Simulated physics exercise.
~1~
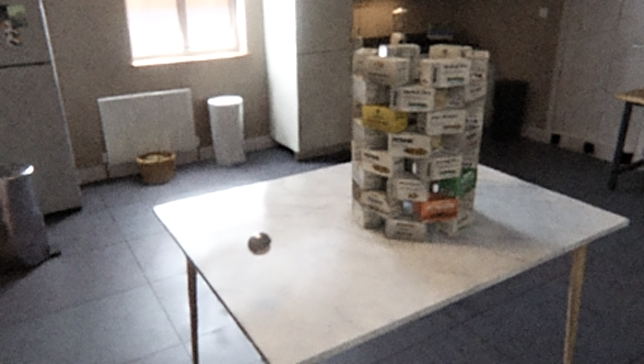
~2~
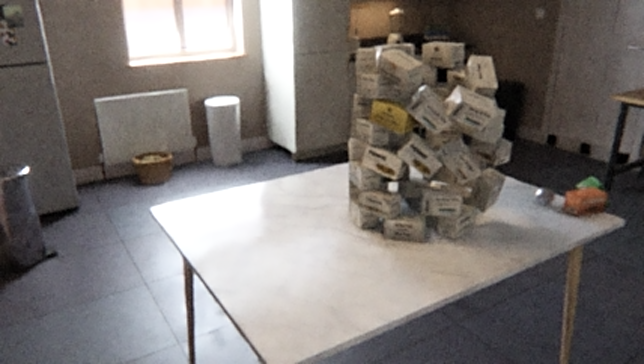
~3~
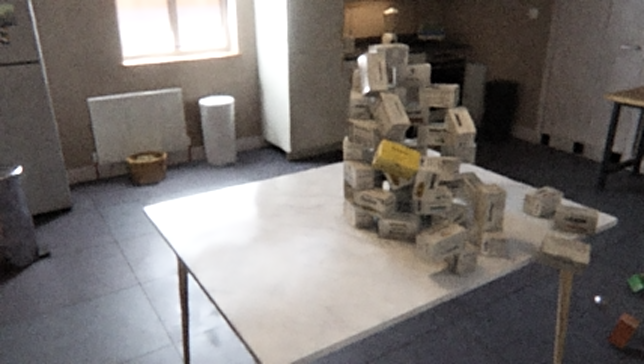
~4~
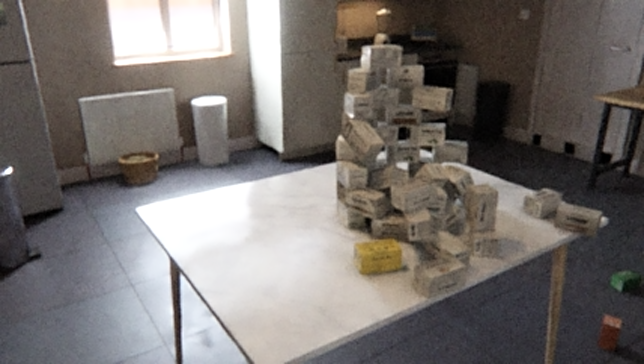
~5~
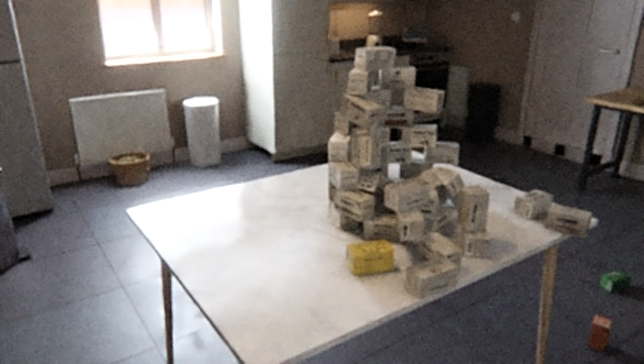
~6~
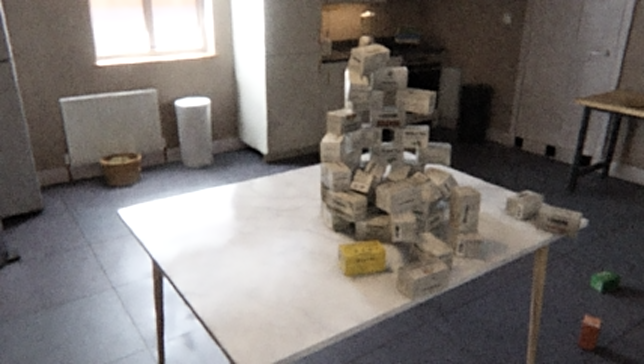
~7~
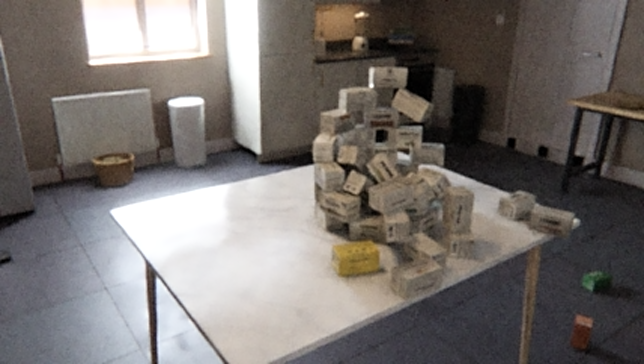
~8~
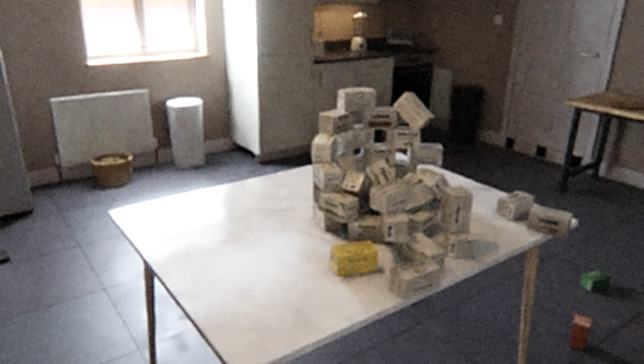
In a dim kitchen, a ball flies into a ring-shaped tower of small packets on a white table, knocking orange and green packets to the floor at right; others tumble, a yellow one landing on the tabletop, leaving a ragged, partly collapsed stack standing.
